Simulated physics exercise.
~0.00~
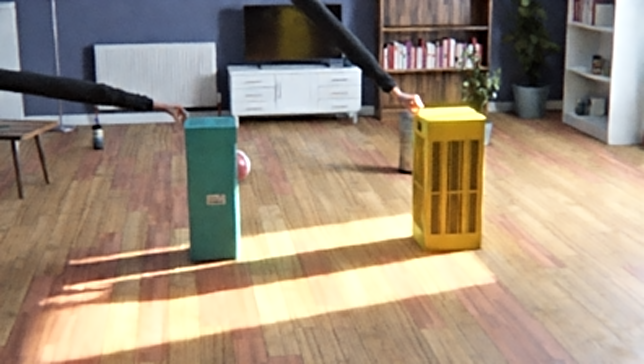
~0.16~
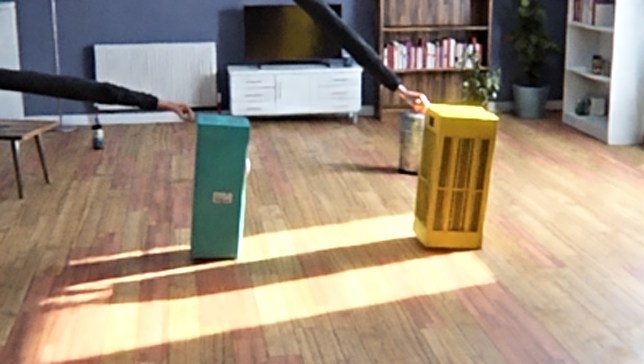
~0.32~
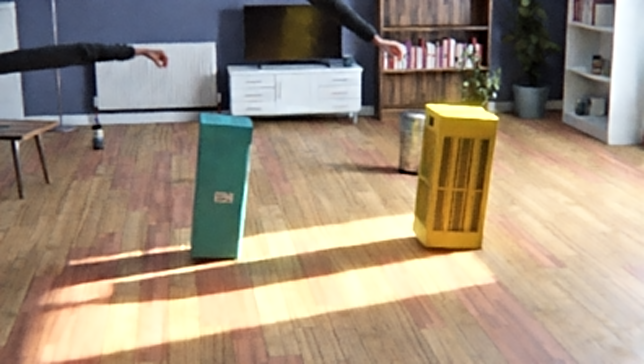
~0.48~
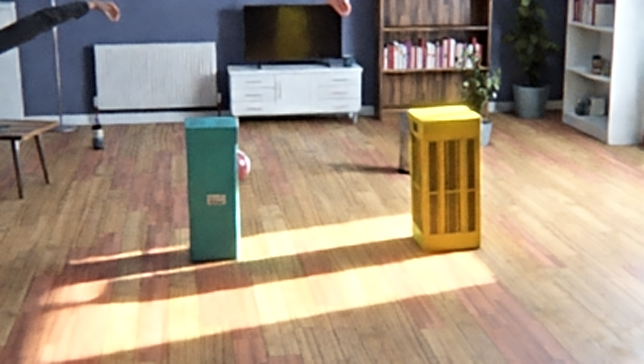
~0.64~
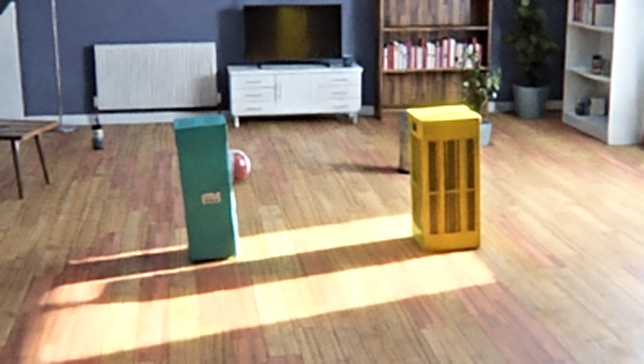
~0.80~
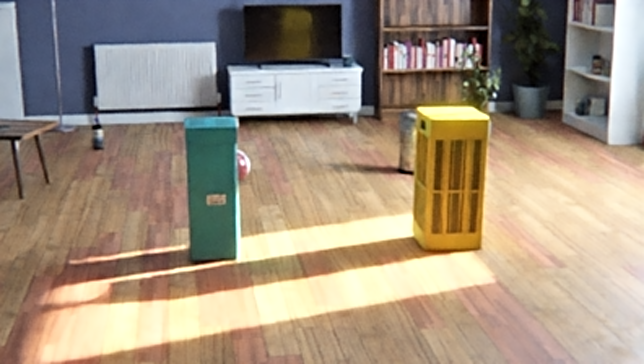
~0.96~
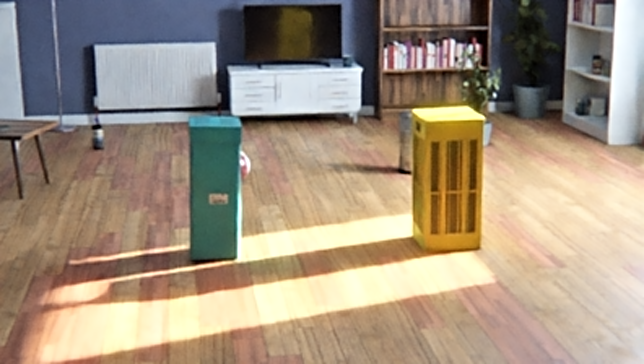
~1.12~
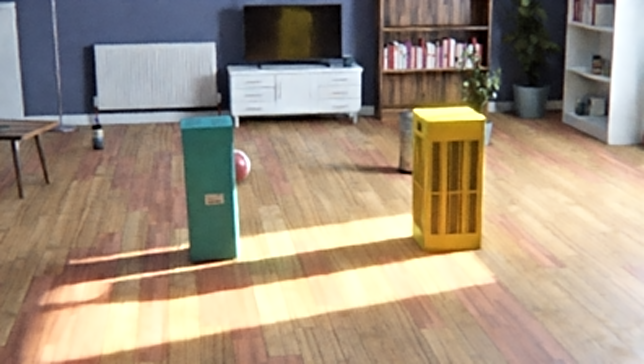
A tall turquoise box at left and a tall yellow slatted crate at right stand on a sunlit wooden floor, seen from slightly above in a living room with a radiator, television, white cabinet and bookshelves behind. A dark-sleeved arm reaches to the top of each, and both boxes tip slightly to the right. The hands let go and draw back out of view. The turquoise box rocks back to the left, leans a little that way, and wobbles, while the yellow crate sways slightly. Both stay up and end standing on their bases.
